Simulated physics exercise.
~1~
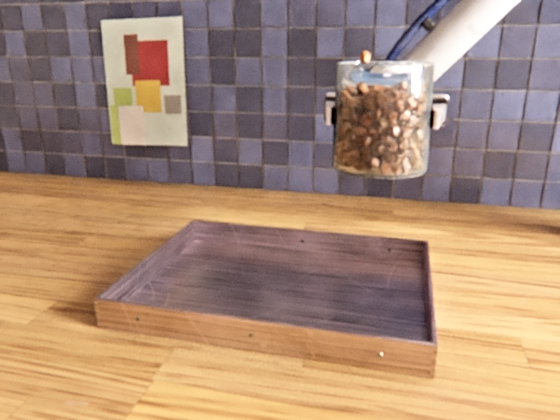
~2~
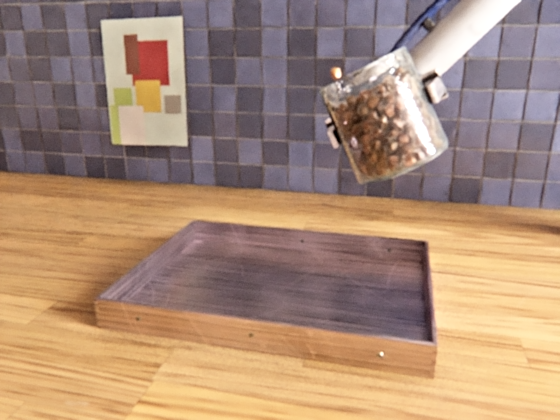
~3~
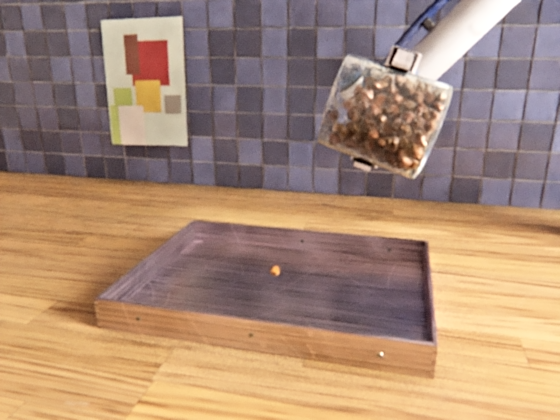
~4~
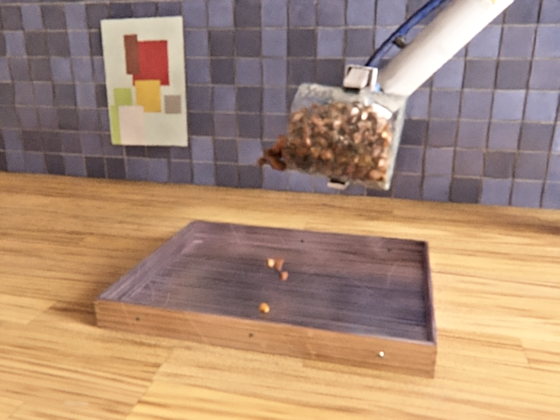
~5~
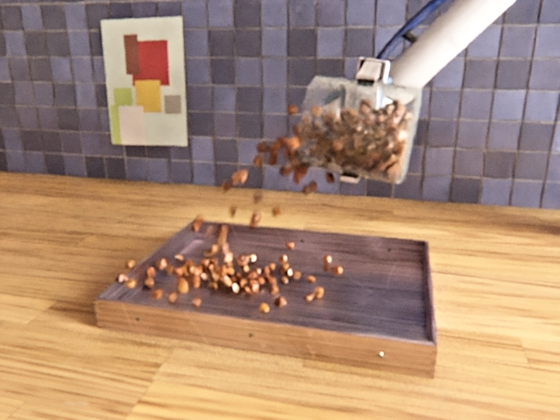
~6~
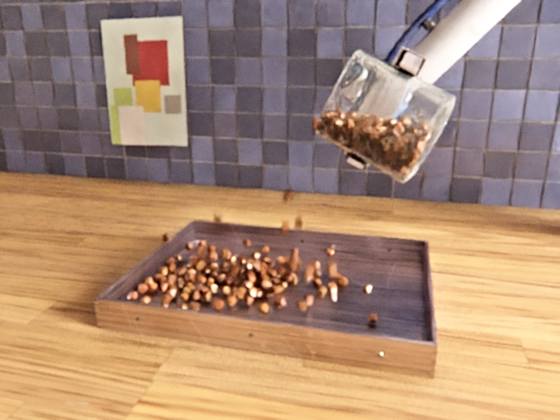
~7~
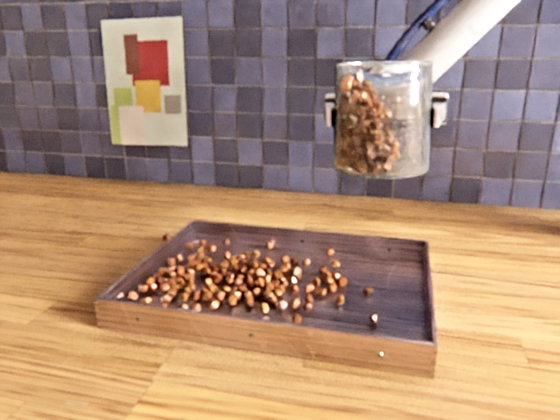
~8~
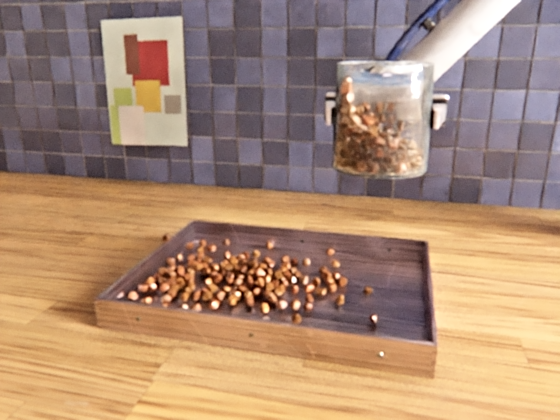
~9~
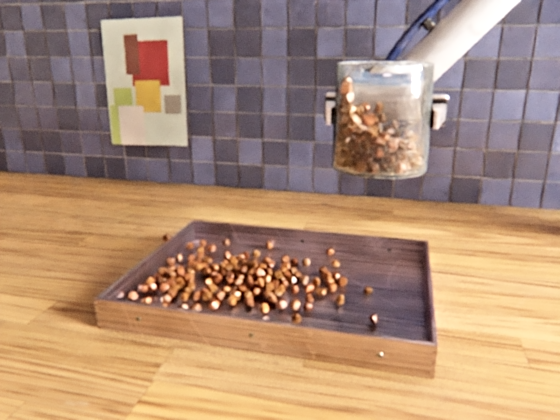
A clear cup filled with brown pellets, held by a robot arm, hangs upright above a shallow wooden tray on a wooden counter. The arm tilts the cup toward the left, and the first few pellets drop into the empty tray. As the cup tips further onto its side, a stream pours over its rim and scatters across the left and middle of the tray. The cup then swings back to the right while the last loose pieces fall. It ends upright and still, roughly half full, above a broad spread of pellets.
